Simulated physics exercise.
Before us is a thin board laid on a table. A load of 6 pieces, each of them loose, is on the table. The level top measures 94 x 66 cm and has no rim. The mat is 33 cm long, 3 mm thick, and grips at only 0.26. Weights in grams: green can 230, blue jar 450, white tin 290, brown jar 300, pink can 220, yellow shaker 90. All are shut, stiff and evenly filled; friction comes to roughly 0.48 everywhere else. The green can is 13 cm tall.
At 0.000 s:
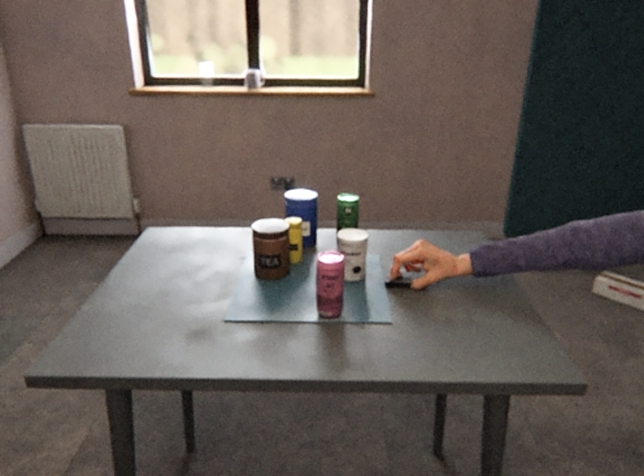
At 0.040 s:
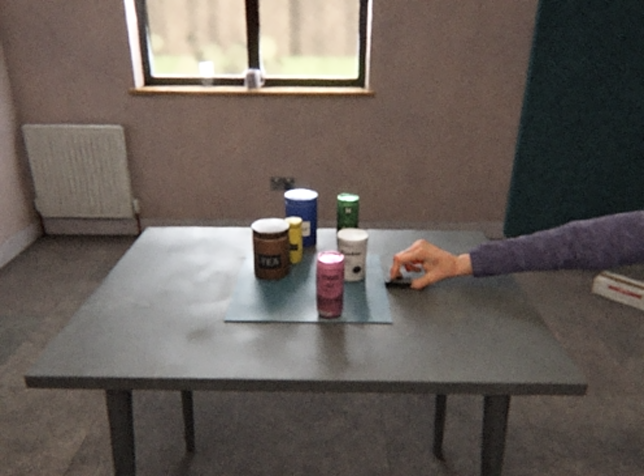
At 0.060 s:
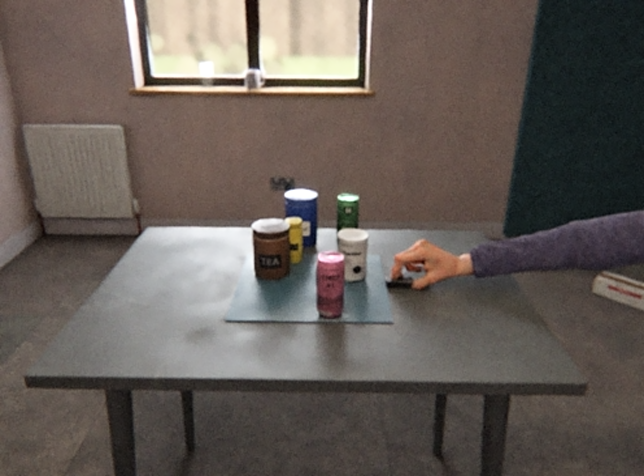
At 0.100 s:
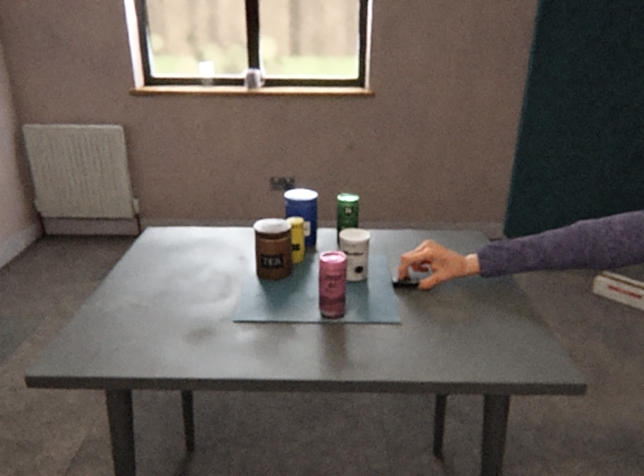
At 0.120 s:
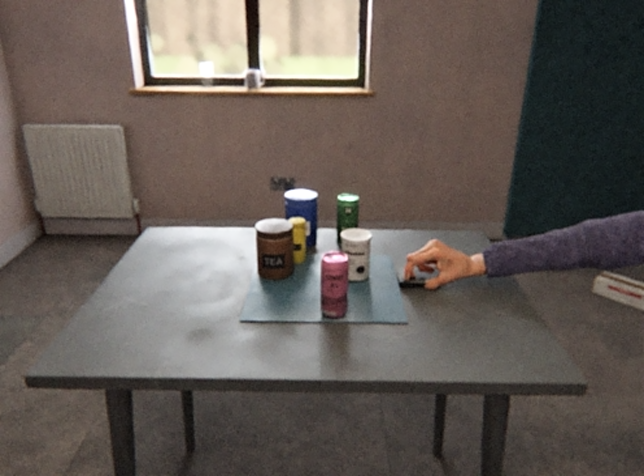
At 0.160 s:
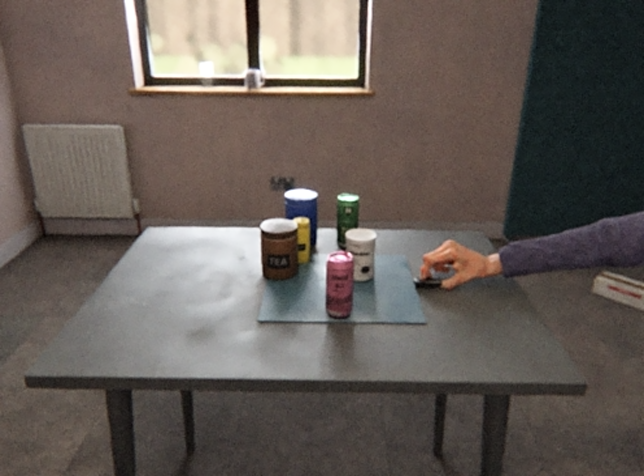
Thin blue mat, still at first, sliding right beneath cans and jars as a hand pulls it, some shifting slightly too.
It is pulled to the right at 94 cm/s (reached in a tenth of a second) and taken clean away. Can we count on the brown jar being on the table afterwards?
The brown jar remains on top.
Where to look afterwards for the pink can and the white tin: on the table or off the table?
The pink can finishes off the table; the white tin ends off the table.
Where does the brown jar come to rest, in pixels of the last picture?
At about (310, 251).
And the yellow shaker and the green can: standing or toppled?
The yellow shaker tips over; the green can keeps standing.
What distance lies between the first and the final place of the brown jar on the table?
About 9 cm.
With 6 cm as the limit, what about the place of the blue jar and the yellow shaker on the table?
The blue jar stays put; the yellow shaker gets shifted.
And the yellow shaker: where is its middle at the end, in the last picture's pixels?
At about (408, 254).
After 0.36 s, mat pulled 25 cm; brown jar moved 9 cm near (309, 251); yellow shaker 8° off upright; pink can moved 13 cm.
After 0.56 s, mat pulled 44 cm; brown jar moved 9 cm near (310, 251); yellow shaker 37° off upright; pink can moved 32 cm.
After 0.76 s, mat pulled 63 cm; white tin and pink can now off the table; brown jar moved 9 cm near (310, 251); yellow shaker on its side.
After 0.96 s, mat pulled 81 cm; brown jar moved 9 cm near (310, 251); yellow shaker on its side.
In the end (1.6 s), off the table, white tin and pink can; toppled on the table, yellow shaker; not toppled but over 6 cm from the start, brown jar; the other 2 under 6 cm from the start. At the end, from the last picture's camera, brown jar near (310, 251).
